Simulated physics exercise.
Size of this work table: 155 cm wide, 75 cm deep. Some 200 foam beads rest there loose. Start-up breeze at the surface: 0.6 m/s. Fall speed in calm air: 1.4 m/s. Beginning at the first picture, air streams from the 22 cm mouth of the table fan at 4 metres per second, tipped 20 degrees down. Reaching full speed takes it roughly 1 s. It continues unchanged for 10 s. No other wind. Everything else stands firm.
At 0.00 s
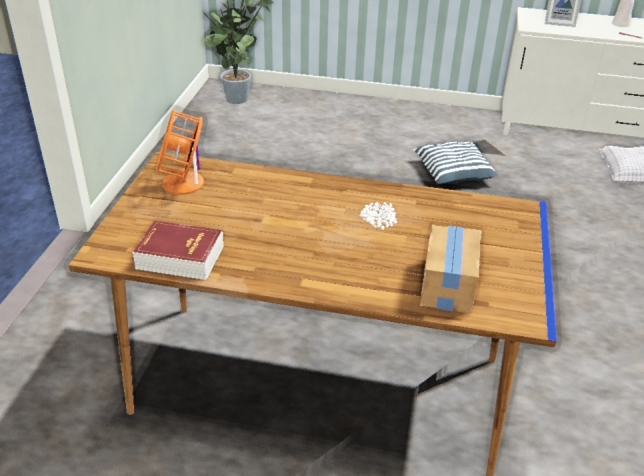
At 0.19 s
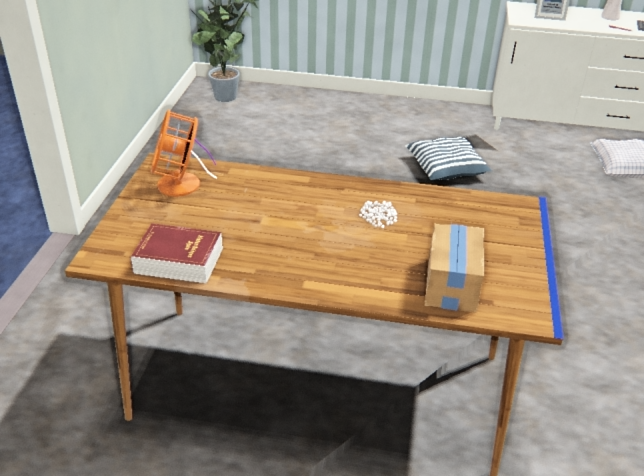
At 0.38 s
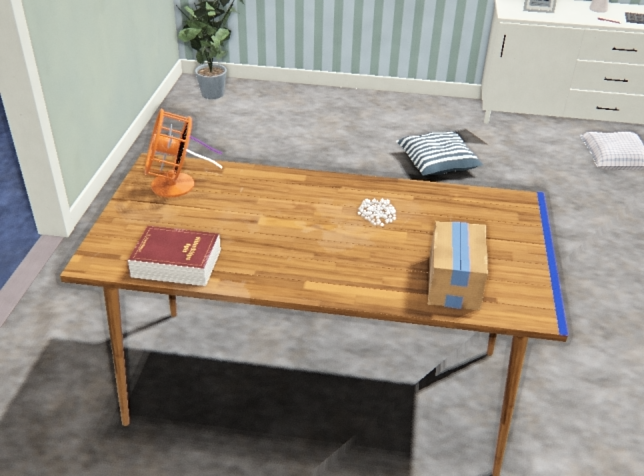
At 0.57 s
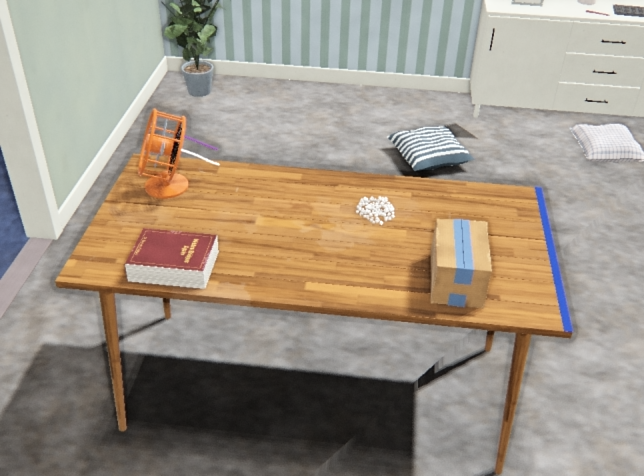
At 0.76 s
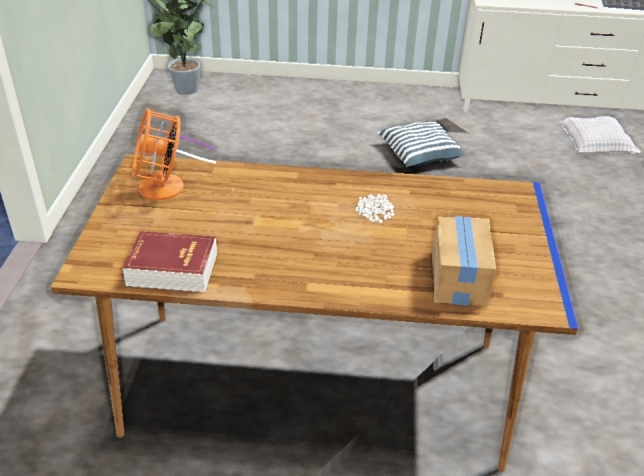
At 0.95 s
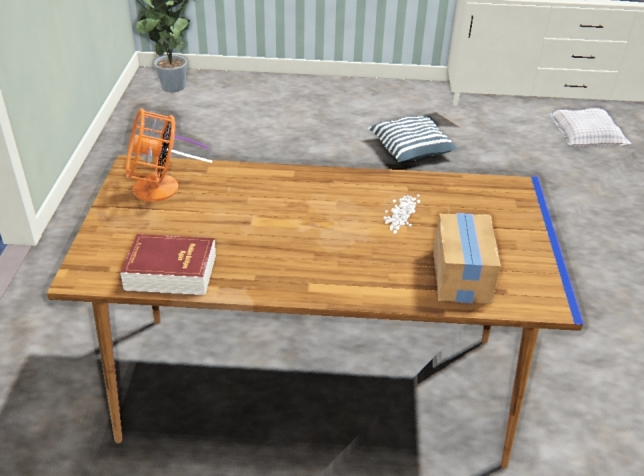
White foam beads lie in a loose cluster on a wooden table in a gray-floored room, seen from above as the camera drifts slowly sideways. An orange fan and red book are at left, a blue-taped cardboard box and blue edge at right, with a plant, cushions and white cabinet behind. The beads stay still at first, then slide a short way right, spreading slightly.
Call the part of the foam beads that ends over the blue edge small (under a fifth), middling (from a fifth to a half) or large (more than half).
Large.
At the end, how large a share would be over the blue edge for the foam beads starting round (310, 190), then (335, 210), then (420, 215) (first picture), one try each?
60 %, 80 %, 100 %.
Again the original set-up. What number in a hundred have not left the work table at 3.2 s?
The remaining share is about 0 %.
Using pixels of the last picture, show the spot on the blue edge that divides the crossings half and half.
Somewhere about (557, 241).
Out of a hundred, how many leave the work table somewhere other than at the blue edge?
I would say close to 0 %.
After 2.0 s, 99 % are over the blue edge; 98 % have settled or left.
After 3.2 s, 100 % are over the blue edge; 100 % have settled or left.
After 5.5 s, 100 % are over the blue edge; 100 % have settled or left.
After 10.0 s, at the end, 100 % are over the blue edge.
